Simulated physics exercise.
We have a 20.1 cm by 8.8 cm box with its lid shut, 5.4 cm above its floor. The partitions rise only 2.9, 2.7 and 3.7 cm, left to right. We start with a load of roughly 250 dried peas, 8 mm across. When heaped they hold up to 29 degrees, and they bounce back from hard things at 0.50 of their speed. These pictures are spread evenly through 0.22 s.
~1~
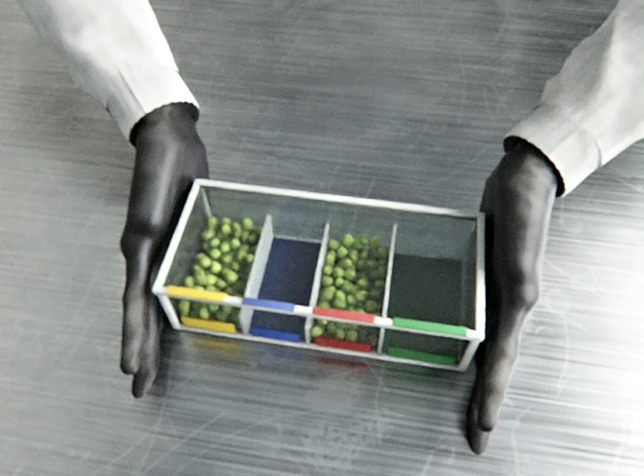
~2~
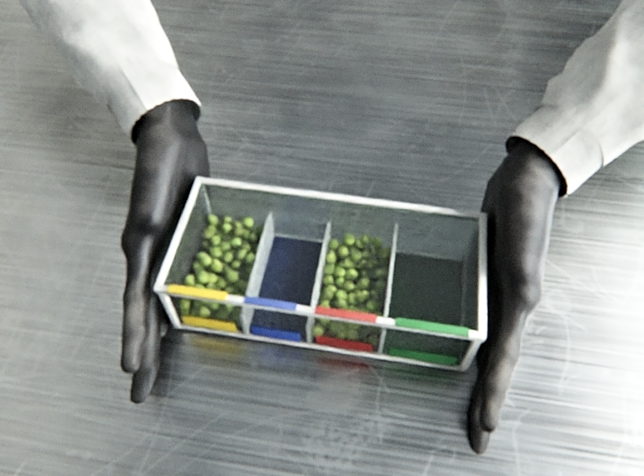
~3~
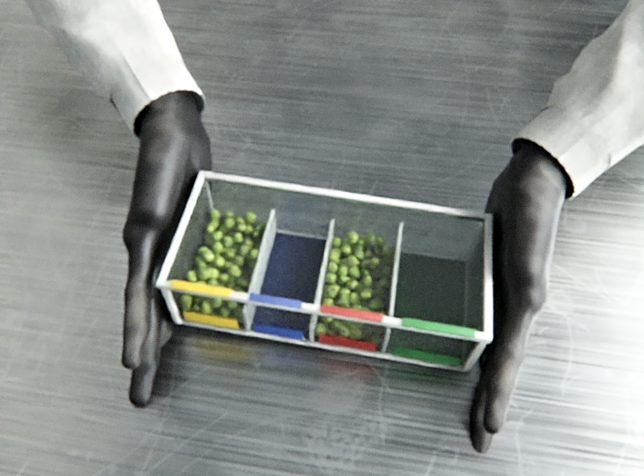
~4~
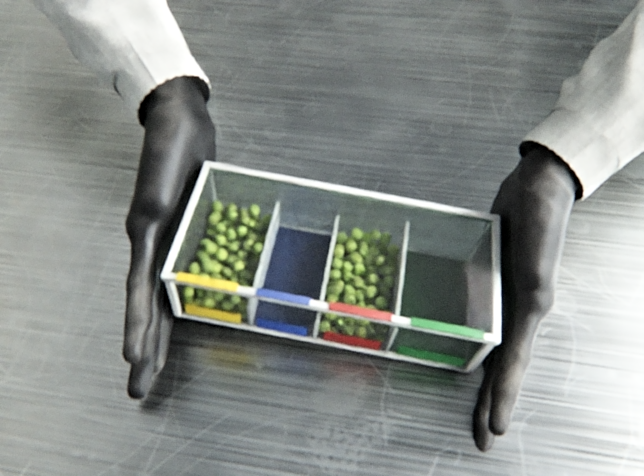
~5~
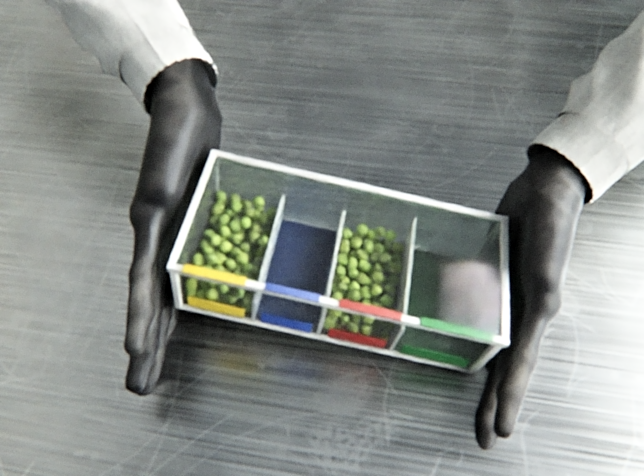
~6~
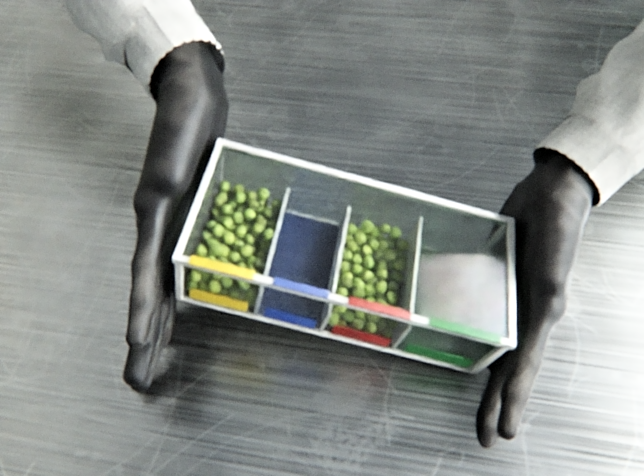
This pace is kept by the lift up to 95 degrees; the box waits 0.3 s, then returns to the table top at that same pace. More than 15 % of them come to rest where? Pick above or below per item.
Red = above; blue = below; green = above; yellow = below.
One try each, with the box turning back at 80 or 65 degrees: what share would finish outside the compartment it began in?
Roughly 25 percent, then roughly 10 percent.
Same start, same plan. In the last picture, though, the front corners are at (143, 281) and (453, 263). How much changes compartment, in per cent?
In that case close to 40 per cent.
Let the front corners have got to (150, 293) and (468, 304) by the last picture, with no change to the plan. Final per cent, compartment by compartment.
Final per cent - red: 5; blue: 10; green: 0; yellow: 85.
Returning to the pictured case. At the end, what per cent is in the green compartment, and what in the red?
In green it's 60, in red it's 35.
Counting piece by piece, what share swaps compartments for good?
Result: Roughly 65 %.
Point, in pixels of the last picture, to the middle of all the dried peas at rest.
Roughly (419, 305).
Then, 1.20 s after the last picture, tilt 95 degrees; red 50 %, blue 5 %, green 30 %, yellow 15 %.
Then, 1.99 s after the last picture, tilt 49 degrees; red 35 %, green 60 %, yellow 5 %.
Then, 2.81 s after the last picture, tilt 0 degrees; red 35 %, green 60 %, yellow 5 %.
In the end, red 35 %, blue 0 %, green 60 %, yellow 5 %.
